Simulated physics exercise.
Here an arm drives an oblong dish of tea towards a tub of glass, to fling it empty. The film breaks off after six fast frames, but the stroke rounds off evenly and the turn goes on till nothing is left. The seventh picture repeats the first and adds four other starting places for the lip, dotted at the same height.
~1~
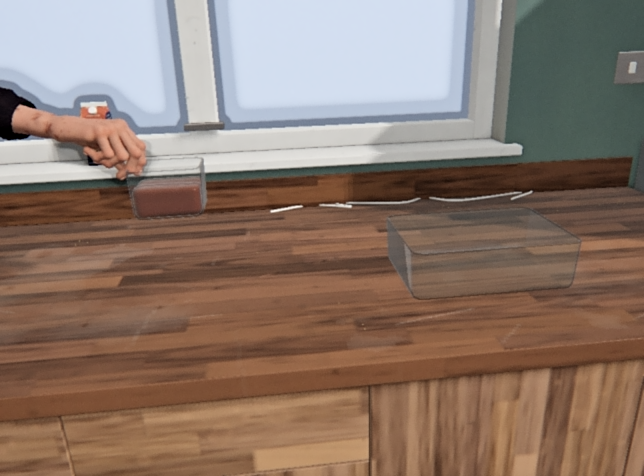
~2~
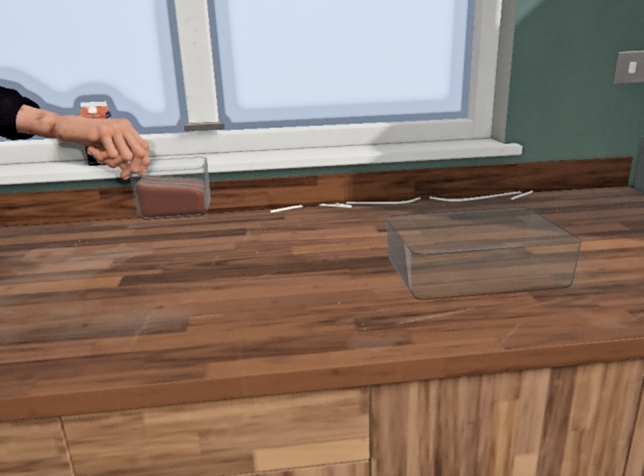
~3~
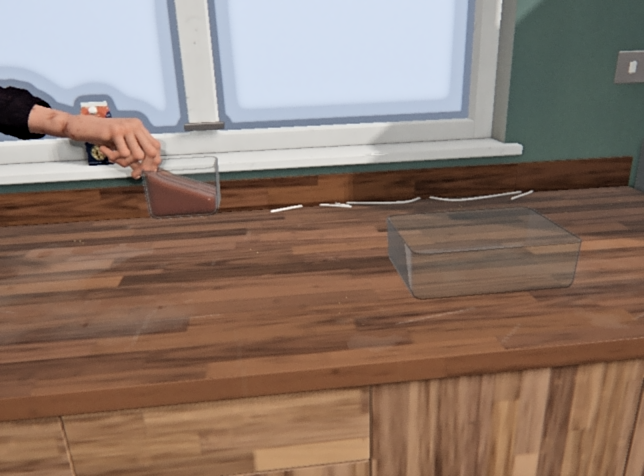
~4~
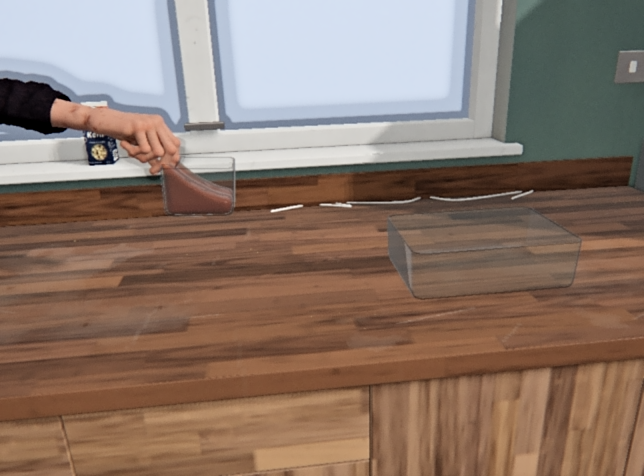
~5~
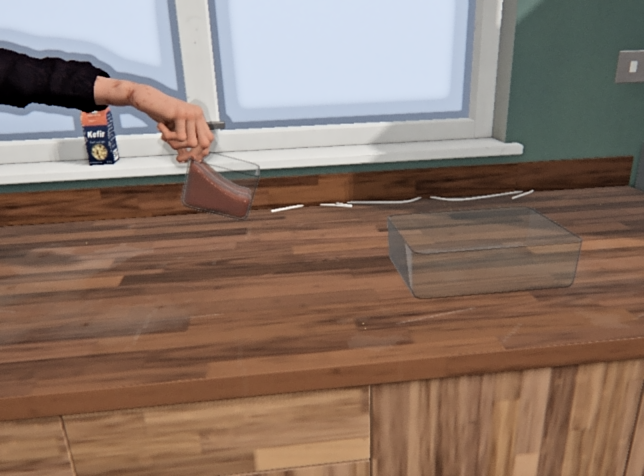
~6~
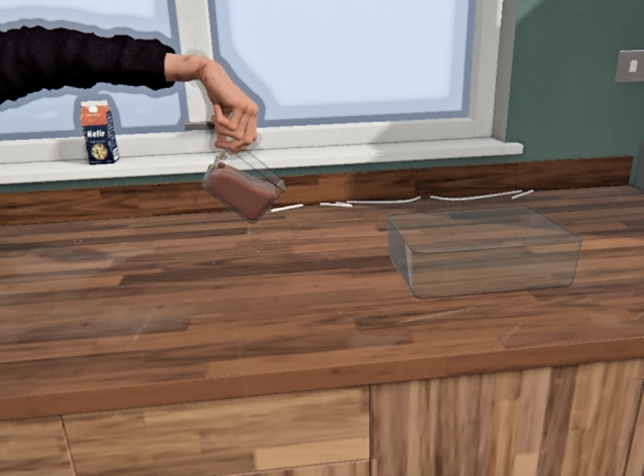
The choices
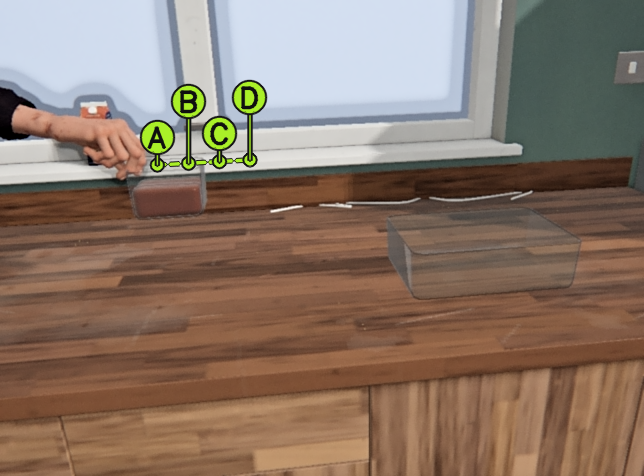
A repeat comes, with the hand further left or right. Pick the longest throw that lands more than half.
The answer is spot D.
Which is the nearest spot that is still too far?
It is C.
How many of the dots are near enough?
One of the four.
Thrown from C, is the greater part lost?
Yes, that goes wrong.
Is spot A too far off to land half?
Yes, it does.
In lime, A at (157, 165); B at (188, 163); C at (219, 161); D at (249, 159).
With A, about 0 % lands in the tub, 100 % falls short.
With B, about 0 % lands in the tub, 96 % falls short and 4 % goes beside or beyond.
With C, about 20 % lands in the tub, 74 % falls short and 6 % goes beside or beyond.
With D, about 77 % lands in the tub, 6 % falls short and 17 % goes beside or beyond.
